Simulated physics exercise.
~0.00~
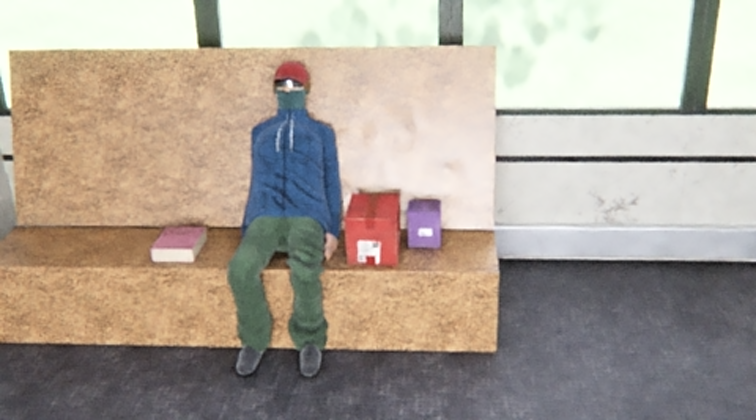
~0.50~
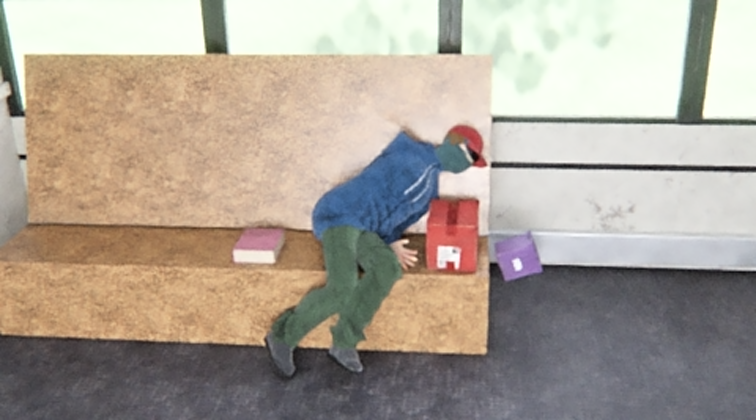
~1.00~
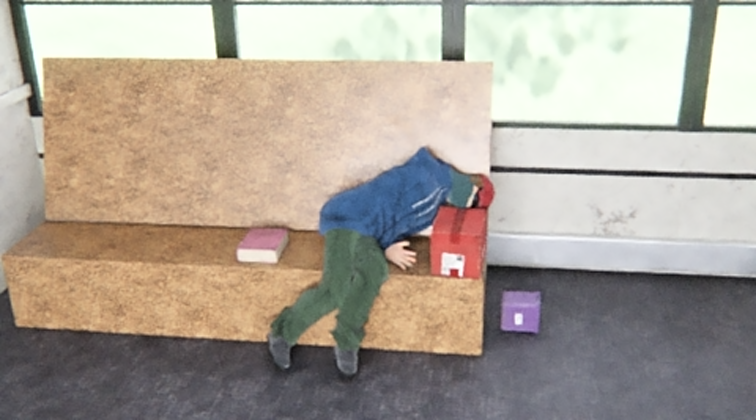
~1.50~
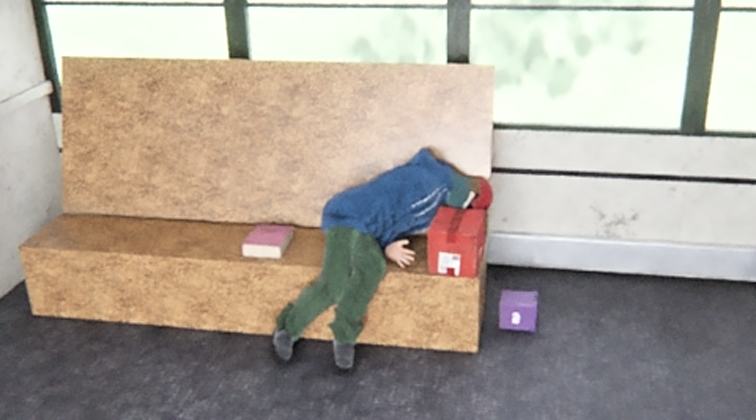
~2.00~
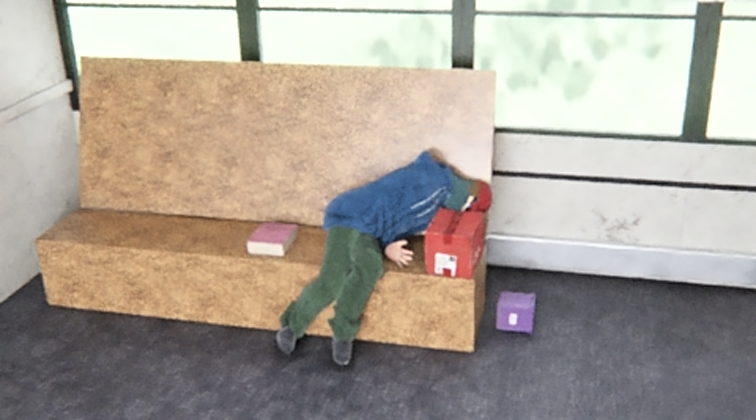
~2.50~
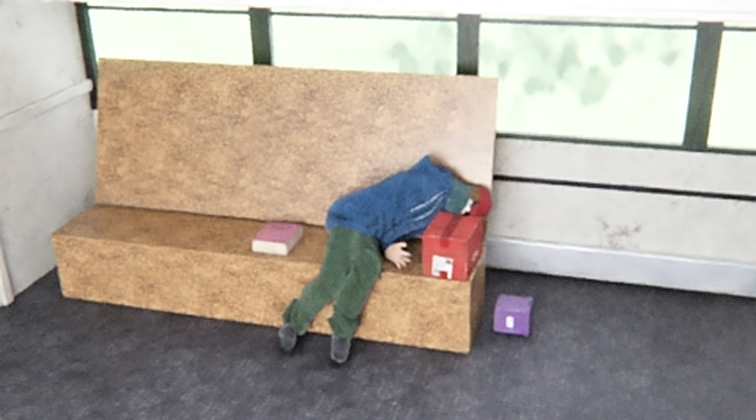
On a bench beneath train windows, a seated figure in a red cap toppled right, slumping over the red box as the purple one dropped to the floor; the red box and pink book slid right but stayed on the seat, the figure's hips too.
